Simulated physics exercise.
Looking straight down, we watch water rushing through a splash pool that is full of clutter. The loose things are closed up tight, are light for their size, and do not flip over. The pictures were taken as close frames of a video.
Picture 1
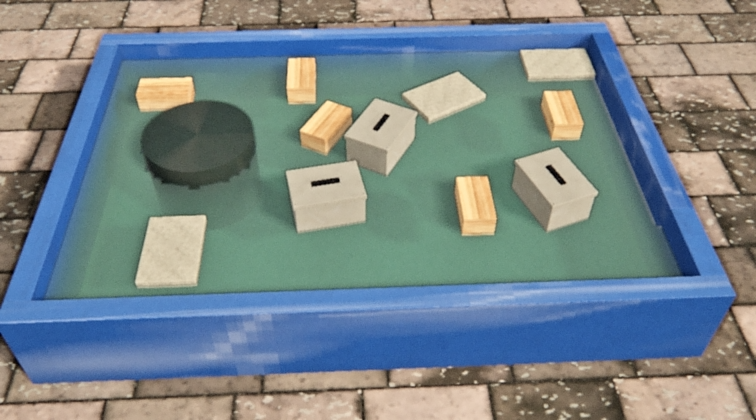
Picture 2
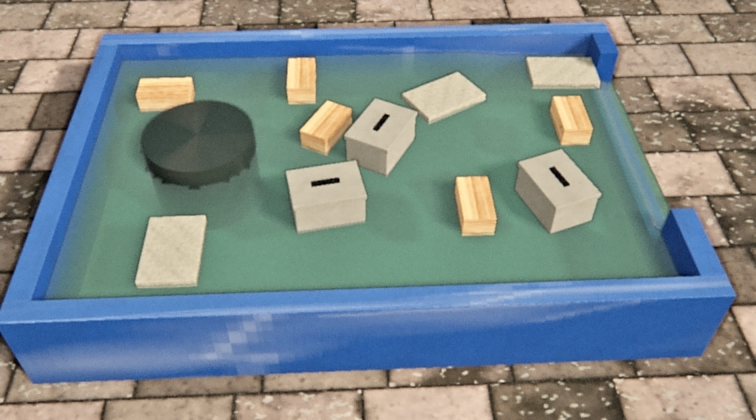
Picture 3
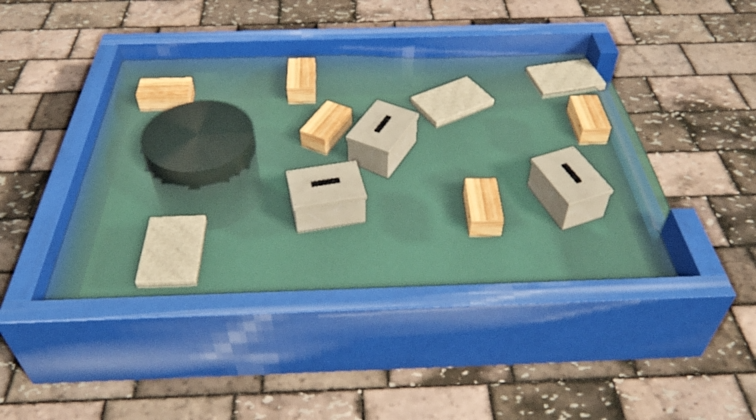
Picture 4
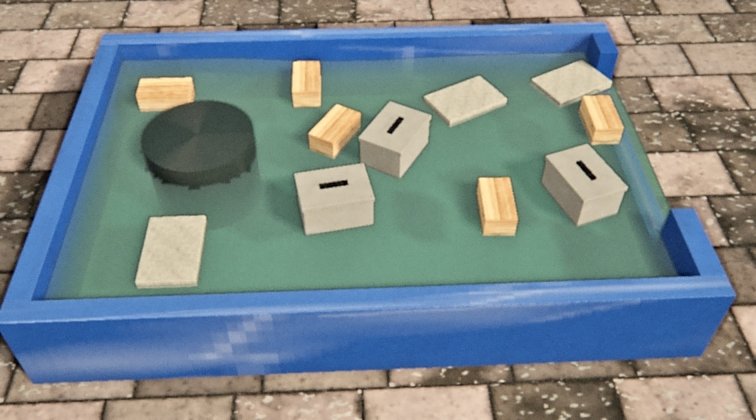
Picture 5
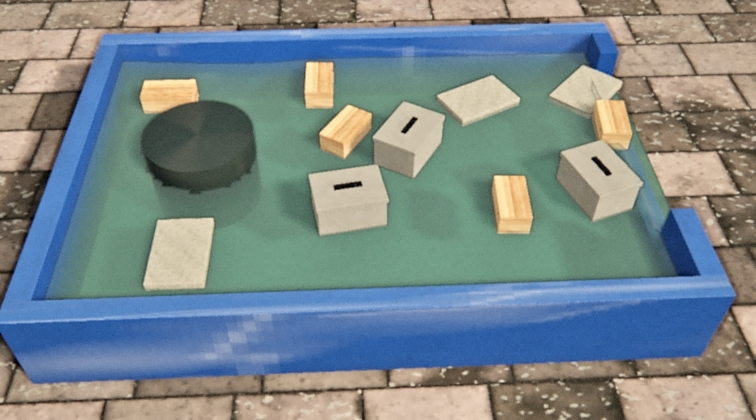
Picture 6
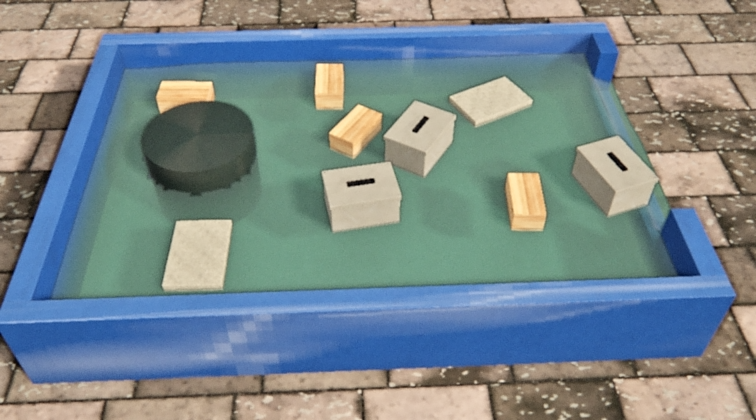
In a blue-walled pool, part of the right wall vanishes and floating blocks drift right.
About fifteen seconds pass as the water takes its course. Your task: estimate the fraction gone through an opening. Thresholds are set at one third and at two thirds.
I would say one third up to two thirds.
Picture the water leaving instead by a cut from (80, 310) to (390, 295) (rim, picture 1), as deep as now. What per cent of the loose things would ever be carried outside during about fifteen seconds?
By my count, 30 percent.
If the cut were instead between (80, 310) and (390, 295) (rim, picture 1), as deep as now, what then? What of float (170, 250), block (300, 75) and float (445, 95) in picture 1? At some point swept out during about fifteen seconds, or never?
Ordered result: Exited / retained / retained.
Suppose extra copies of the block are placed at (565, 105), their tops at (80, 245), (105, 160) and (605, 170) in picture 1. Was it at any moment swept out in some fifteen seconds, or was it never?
Result, in sequence: Never gets out; never gets out; ends up outside.
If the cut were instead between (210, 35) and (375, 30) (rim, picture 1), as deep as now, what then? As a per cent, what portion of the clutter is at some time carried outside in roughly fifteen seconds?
30 per cent.
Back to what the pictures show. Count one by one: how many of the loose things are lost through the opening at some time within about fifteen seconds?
The total here is 4.
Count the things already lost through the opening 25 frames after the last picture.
4.
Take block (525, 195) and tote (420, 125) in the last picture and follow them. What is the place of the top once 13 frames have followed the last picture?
Expect the tops close to (604, 170) and (509, 125).
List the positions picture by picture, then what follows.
A tote at (556, 176) floats; a float at (444, 94) floats; 0 of 11 have shifted, in the first frame.
A tote at (559, 178), afloat; a float at (444, 94), afloat; 1 of 11 have shifted, in the second frame.
A tote at (571, 174), afloat, close to its start; a float at (452, 99), afloat, close to its start; 4 of 11 have shifted, in the third frame.
A tote at (586, 171), afloat, close to its start; a float at (465, 98) floats, close to its start; 6 of 11 have shifted, in the fourth frame.
A tote at (601, 167), afloat, close to its start; a float at (478, 97), afloat, close to its start; 9 of 11 have shifted, in the fifth frame.
A tote at (617, 163) floats, a stride from its start; a float at (491, 98), afloat, close to its start; 11 of 11 have shifted, in the sixth frame.
A moment on, 3 of 11 are out; 8 afloat.
Next, 4 of 11 are out; 7 afloat.
Later, 4 of 11 are out; 7 afloat.
In the end, 4 of 11 are out; 7 afloat.
